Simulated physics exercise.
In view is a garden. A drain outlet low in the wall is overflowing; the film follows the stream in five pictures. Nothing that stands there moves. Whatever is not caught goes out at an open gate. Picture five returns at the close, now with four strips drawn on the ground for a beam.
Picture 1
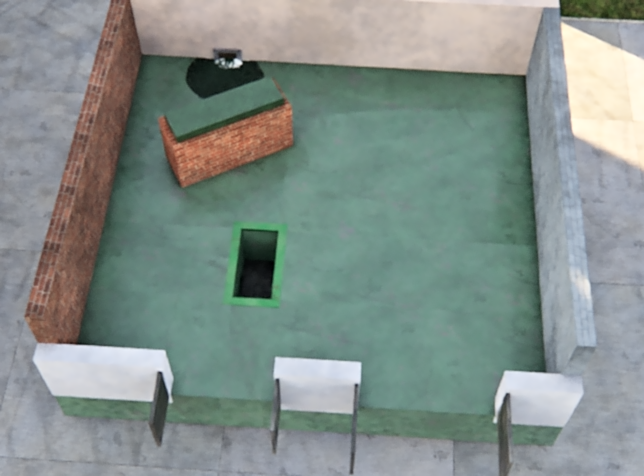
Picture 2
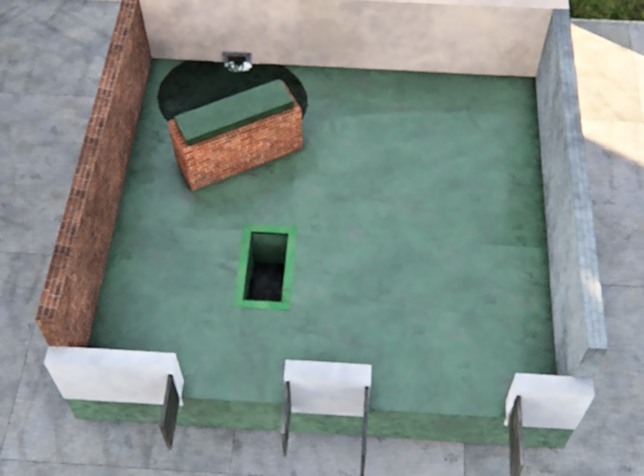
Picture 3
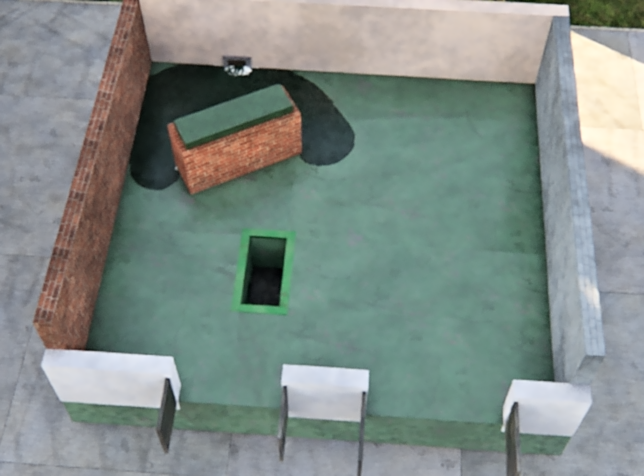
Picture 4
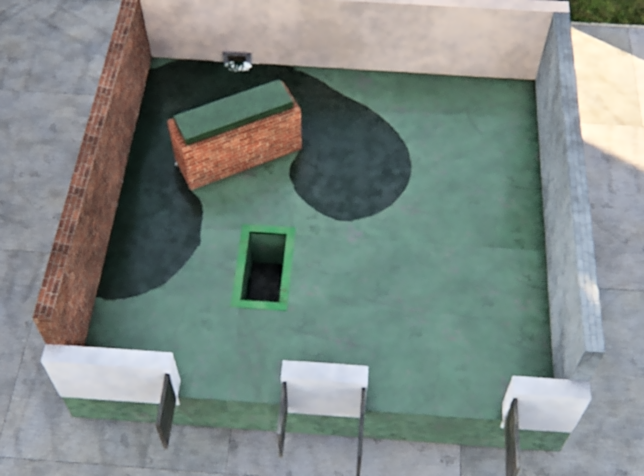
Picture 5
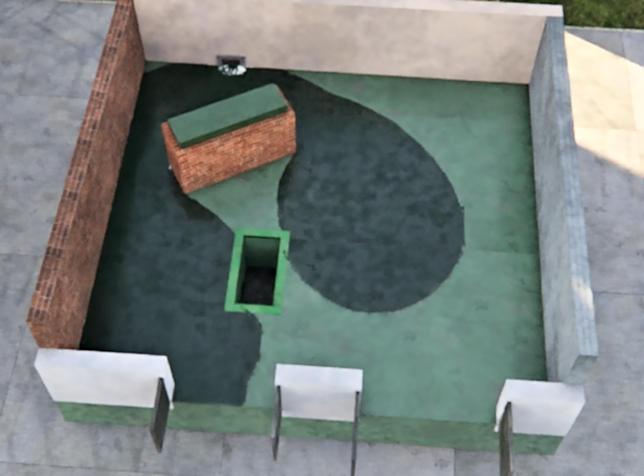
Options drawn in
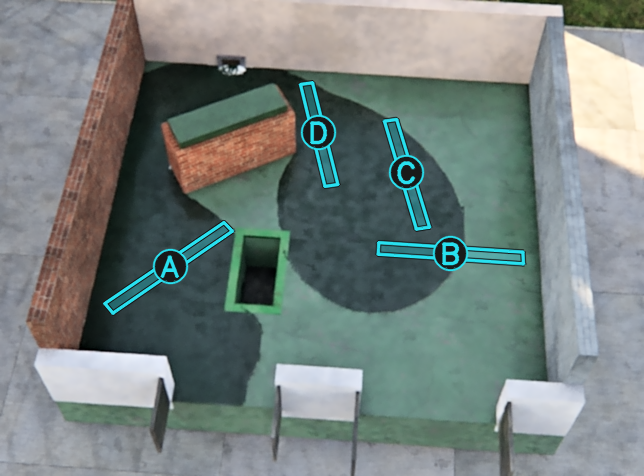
Dark water spreads from a wall outlet around a brick block across the green ground.
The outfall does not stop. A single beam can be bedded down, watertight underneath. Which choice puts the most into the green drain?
Use place D.
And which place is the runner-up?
That would be A.
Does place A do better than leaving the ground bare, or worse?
Place A is better.
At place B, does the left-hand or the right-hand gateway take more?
The left gate.
On the marked copy, A from (108, 308) to (228, 226); B from (378, 248) to (523, 257); C from (390, 120) to (422, 228); D from (306, 83) to (331, 185).
With A, about 12 % of the stream goes into the green drain, about 88 % out by the gates.
With B, about 8 % of the stream goes into the green drain, about 92 % out by the gates.
With C, about 8 % of the stream goes into the green drain, about 92 % out by the gates.
With D, about 18 % of the stream goes into the green drain, about 79 % out by the gates.
